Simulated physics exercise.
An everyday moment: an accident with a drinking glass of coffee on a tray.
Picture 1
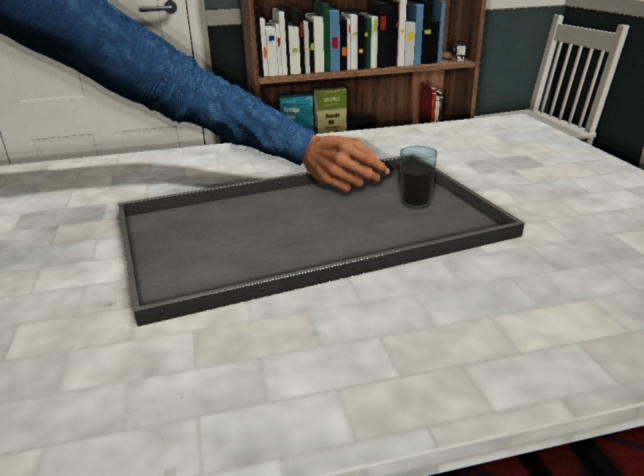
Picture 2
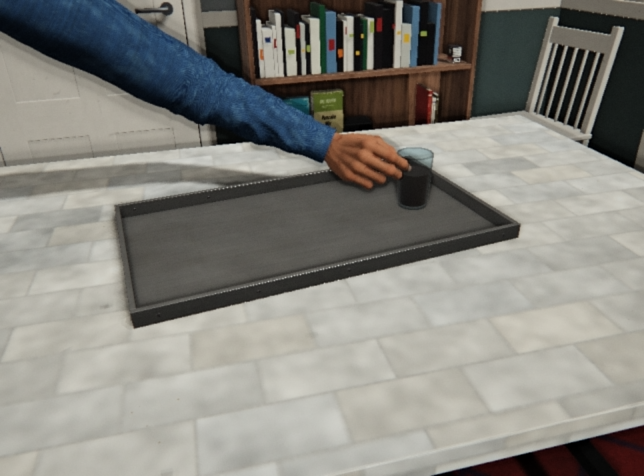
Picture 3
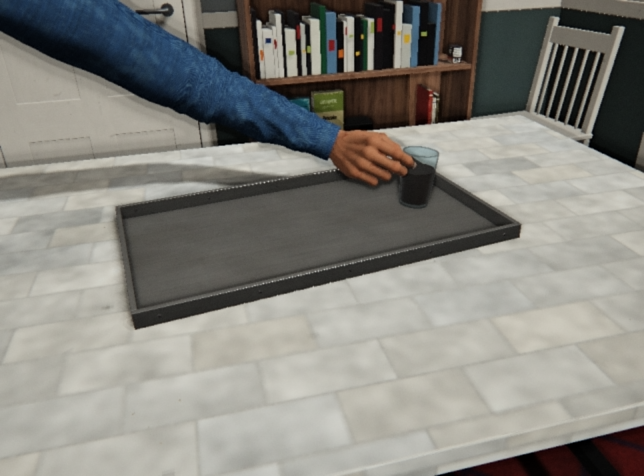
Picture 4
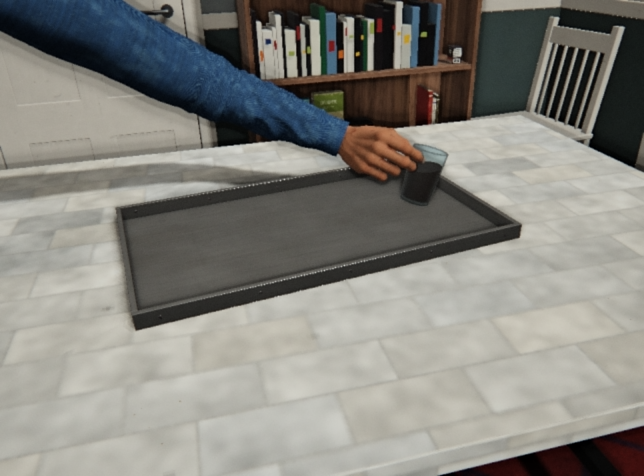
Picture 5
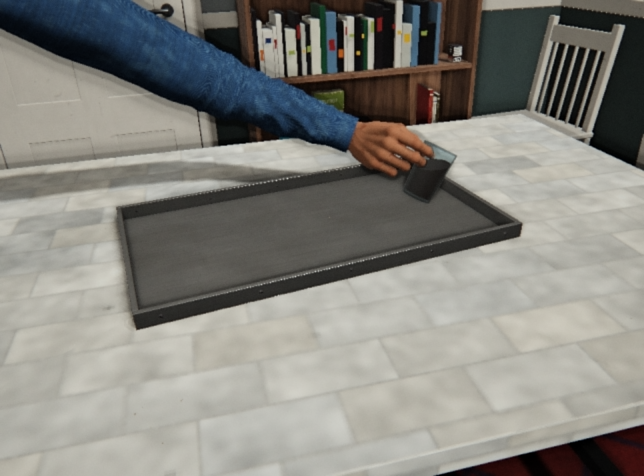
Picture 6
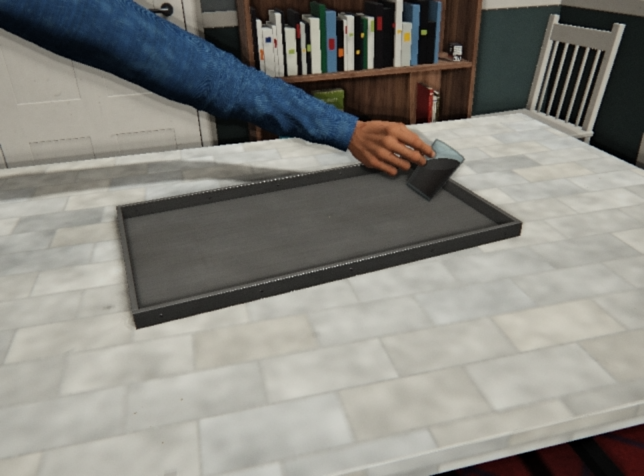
An arm in a blue sleeve reaches from the upper left across a pale tiled table, seen from slightly above, with a bookshelf, a white door and a white chair behind. A dark grey rectangular tray lies on the table, a clear glass of dark coffee near its far right corner. The hand moves right and pushes the glass, which leans steadily further rightward, while the view shifts very slightly early on.
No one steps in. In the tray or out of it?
It escapes from the tray.
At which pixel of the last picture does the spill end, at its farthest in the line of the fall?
At about (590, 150).
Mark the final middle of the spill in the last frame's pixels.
Roughly at (566, 170).
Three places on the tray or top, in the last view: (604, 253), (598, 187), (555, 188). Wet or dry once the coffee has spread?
In turn: Untouched, soaked, wet.
Next, the drinking glass lies across the rim; the puddle covers about as much as a plate; the table is getting wet.
After that, the puddle covers about as much as a tray; the table is getting wet.
Finally, the puddle covers about as much as a tray; the table is getting wet.
